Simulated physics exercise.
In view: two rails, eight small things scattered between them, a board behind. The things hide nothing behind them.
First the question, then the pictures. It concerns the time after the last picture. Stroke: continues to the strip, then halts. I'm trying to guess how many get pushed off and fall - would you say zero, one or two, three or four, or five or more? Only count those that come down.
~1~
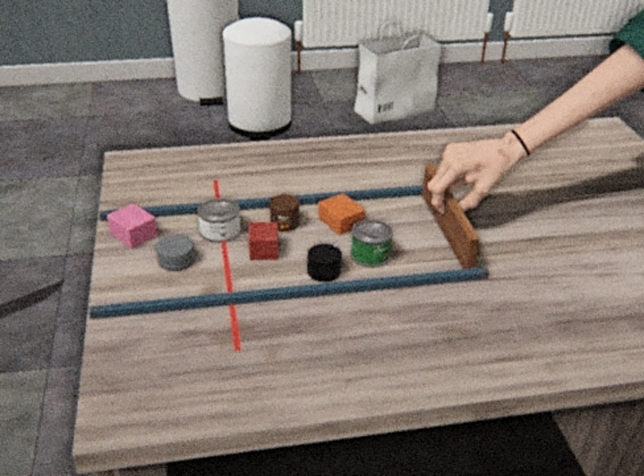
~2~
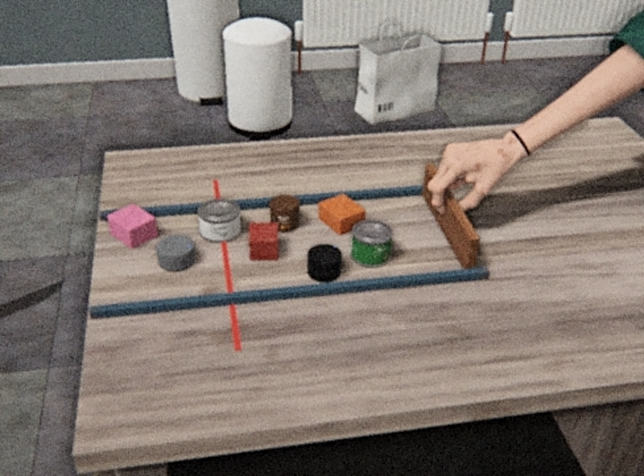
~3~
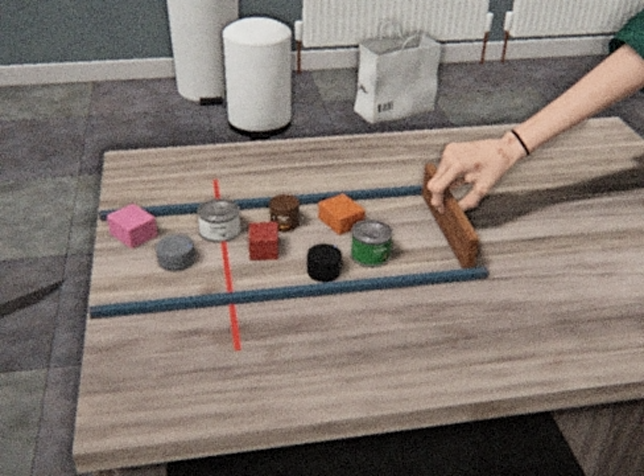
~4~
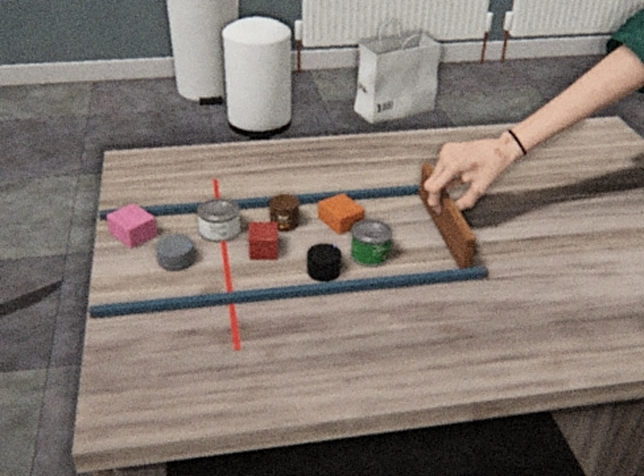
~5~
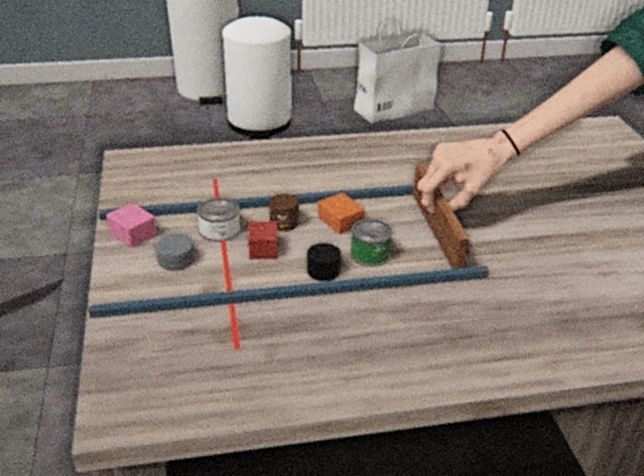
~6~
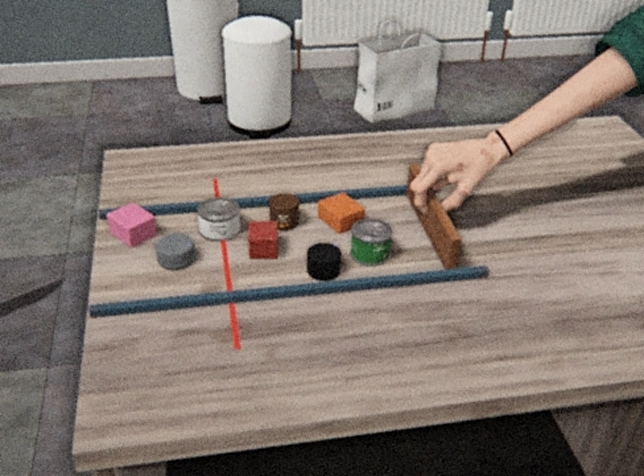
I would say zero.
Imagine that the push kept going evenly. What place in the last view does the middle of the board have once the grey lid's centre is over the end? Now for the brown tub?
The middle sits near (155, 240) for the first and near (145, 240) for the other.
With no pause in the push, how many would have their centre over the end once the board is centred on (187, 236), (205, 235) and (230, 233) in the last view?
Per position: 1 / 1 / 0.
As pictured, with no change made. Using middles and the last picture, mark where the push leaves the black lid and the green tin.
(212, 280) and (205, 254).
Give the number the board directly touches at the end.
It adds up to 3.
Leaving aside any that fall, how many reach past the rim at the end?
Count of overhanging things: 1.
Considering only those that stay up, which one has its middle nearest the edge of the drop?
That would be the pink block.
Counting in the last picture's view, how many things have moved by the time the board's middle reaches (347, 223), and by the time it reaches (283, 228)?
Tally at point one: 3; at point two: 6.
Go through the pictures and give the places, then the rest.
Pink block (132, 226); grey lid (176, 253); white pot (219, 220); board (448, 215); tape (225, 252), in the first picture.
Grey lid (176, 253); green tin (372, 244), in the second picture.
White pot (219, 221); red block (264, 241), in the third picture.
Pink block (132, 226); black lid (324, 262), in the fourth picture.
Grey lid (175, 252); orange block (341, 213), in the fifth picture.
Pink block (132, 225); grey lid (176, 252); white pot (219, 219); board (432, 215); tape (225, 251), in the sixth picture.
A little later, none off yet; pink block at rest near (132, 225); grey lid at rest near (176, 252); white pot at rest near (219, 219).
Next, none off yet; pink block at rest near (132, 225); grey lid at rest near (176, 252); white pot shifted a little near (198, 221).
When it is over, the number that fall off is zero.
